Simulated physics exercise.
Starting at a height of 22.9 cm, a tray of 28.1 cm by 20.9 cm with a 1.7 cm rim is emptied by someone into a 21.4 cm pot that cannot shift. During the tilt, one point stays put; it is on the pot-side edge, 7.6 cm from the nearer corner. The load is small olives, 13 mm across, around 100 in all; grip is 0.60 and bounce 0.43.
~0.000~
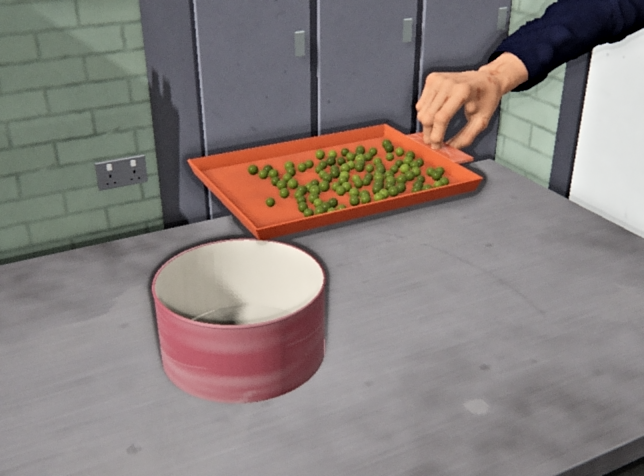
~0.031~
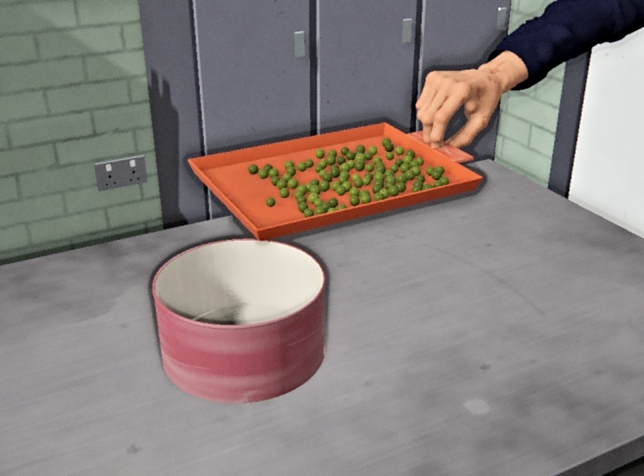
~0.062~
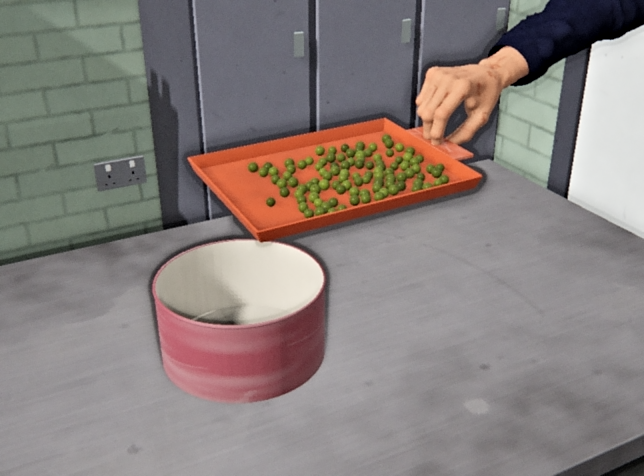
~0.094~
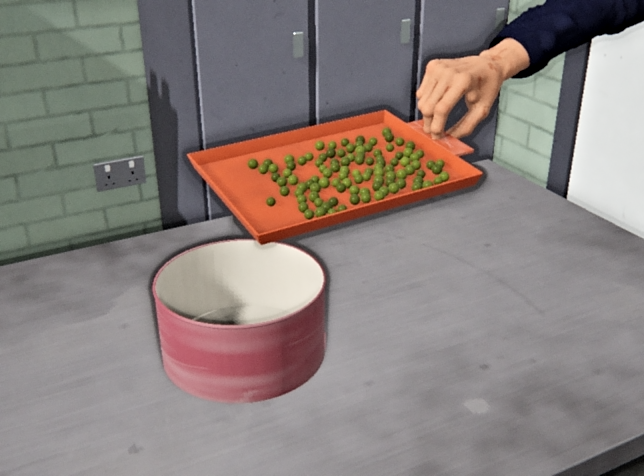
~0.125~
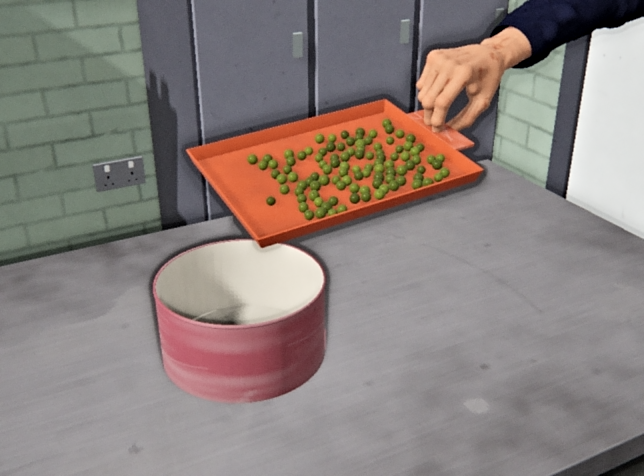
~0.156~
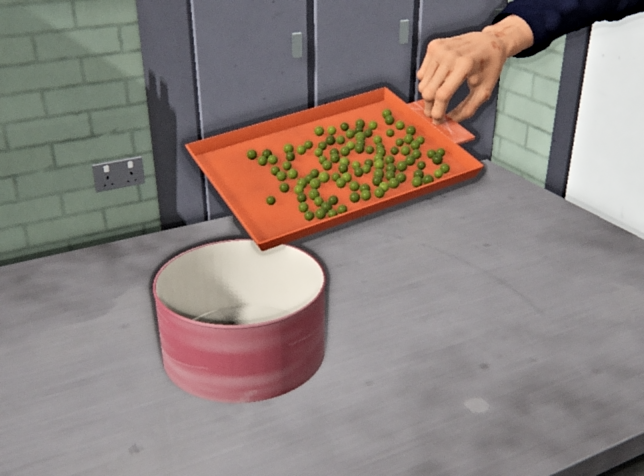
The clip opens on a hand in a dark sleeve holding an orange tray of small green olives, nearly level, behind a pink pot on a grey worktop. The hand then raises the tray's right and far side, slanting it gradually toward the pot, while the olives spread slightly across it.
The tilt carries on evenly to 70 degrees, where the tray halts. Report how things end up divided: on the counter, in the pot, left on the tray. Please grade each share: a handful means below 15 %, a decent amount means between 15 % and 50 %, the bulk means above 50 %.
Counter: The bulk, pot: A handful, tray: A decent amount.
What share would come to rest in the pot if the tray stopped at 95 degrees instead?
Roughly 15 %.
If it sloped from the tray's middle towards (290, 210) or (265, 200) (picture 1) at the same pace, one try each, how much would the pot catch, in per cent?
First try: About 5 percent; second try: About 20 percent.
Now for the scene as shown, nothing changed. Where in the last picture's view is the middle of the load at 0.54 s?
Approximately (332, 199) in the last view.
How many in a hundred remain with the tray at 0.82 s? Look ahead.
Load share: Around 55%.
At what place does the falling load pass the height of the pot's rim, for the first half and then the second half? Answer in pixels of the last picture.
Roughly (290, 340) to start, and after that (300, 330).
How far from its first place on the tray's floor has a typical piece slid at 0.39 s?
3 cm.
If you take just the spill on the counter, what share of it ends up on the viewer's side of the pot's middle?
About 100 percent of the spill.
After 0.39 s, tilt 42 degrees; the tray holds 100 %, the pot 0 %.
Then, at 0.54 s, tilt 61 degrees; the tray holds 100 %, the pot 0 %.
After 0.82 s, tilt 70 degrees; the tray holds 55 %, the pot 0 %.
In the end, at 2.1 s, counter 70 %, pot 0 %, tray 30 %.
